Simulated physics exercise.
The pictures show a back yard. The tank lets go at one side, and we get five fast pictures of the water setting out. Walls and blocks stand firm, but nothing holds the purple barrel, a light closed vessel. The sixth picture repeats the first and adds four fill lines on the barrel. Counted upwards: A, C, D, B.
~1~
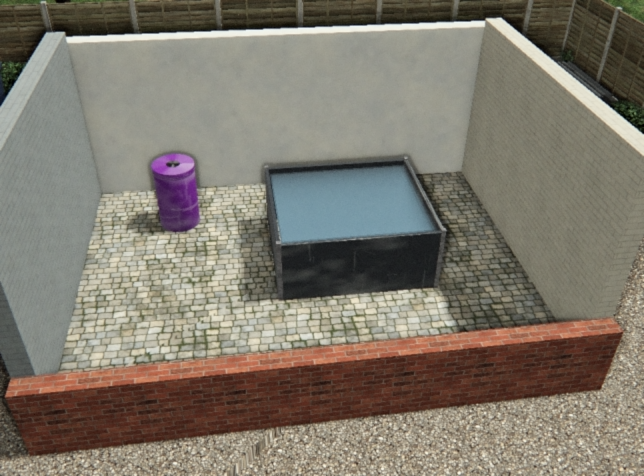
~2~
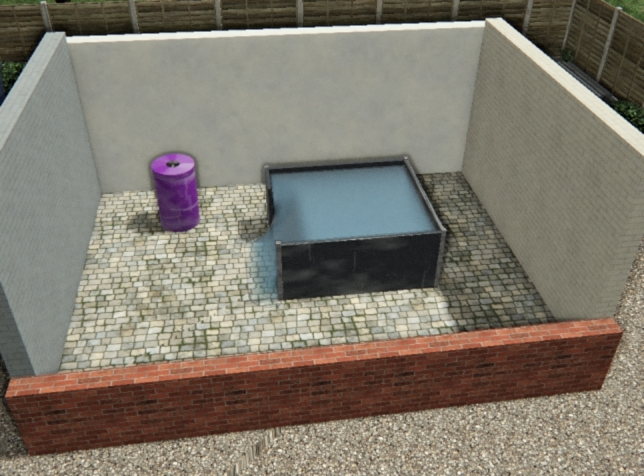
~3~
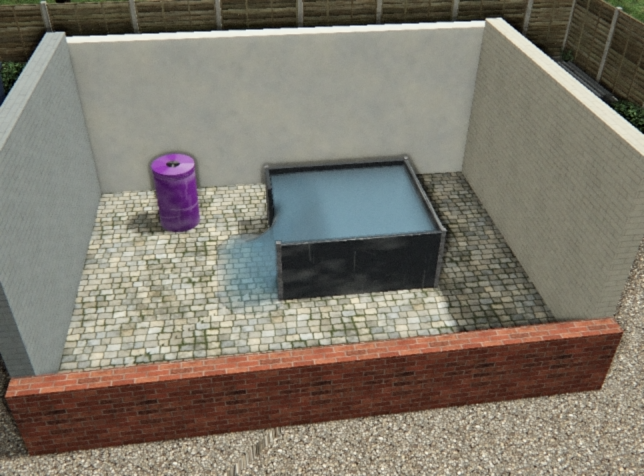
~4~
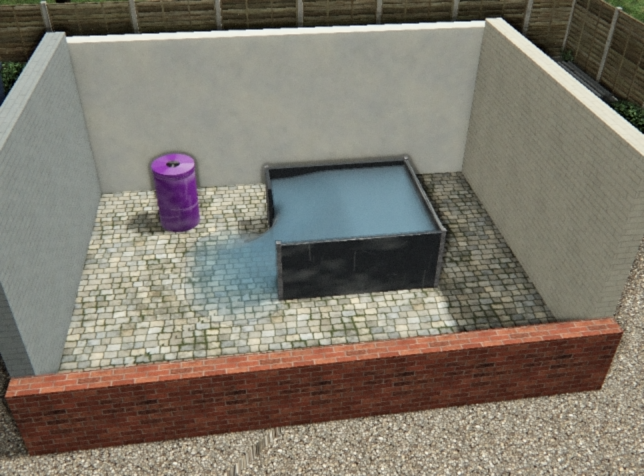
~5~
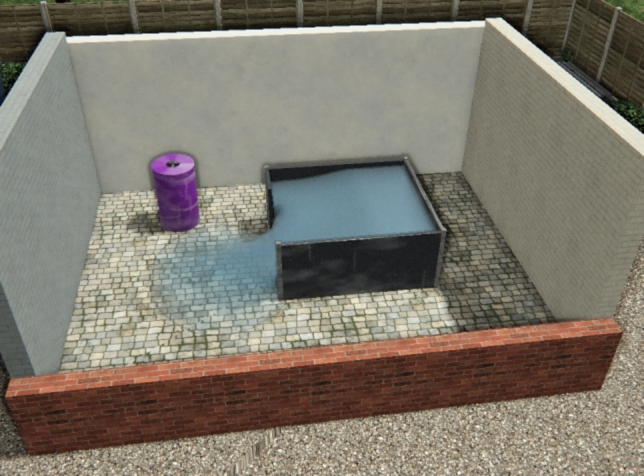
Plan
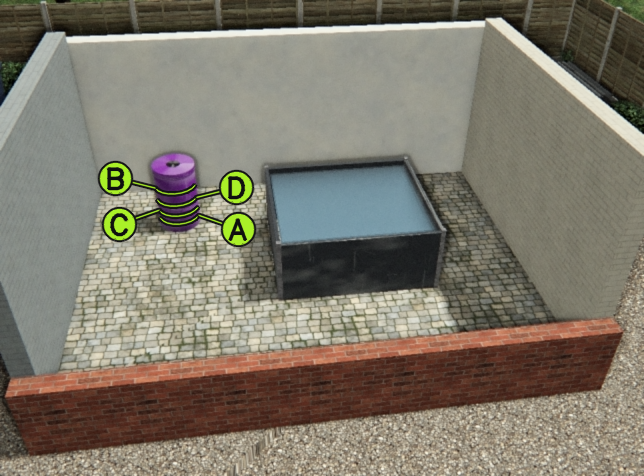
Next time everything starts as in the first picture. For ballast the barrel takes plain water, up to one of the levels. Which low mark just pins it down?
I would pick line C.
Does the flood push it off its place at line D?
No.
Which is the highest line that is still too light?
Here it is line A.
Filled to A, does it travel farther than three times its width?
No, it does not.
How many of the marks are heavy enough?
Three of them.
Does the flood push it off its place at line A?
Yes, that goes wrong.
In lime, A at (179, 224); B at (174, 193); C at (178, 216); D at (176, 206); from the bottom up A, C, D, B.
Choosing A, it is pushed about twice its own width away.
Choosing B, it does not move.
Choosing C, it does not move.
Choosing D, it does not move.
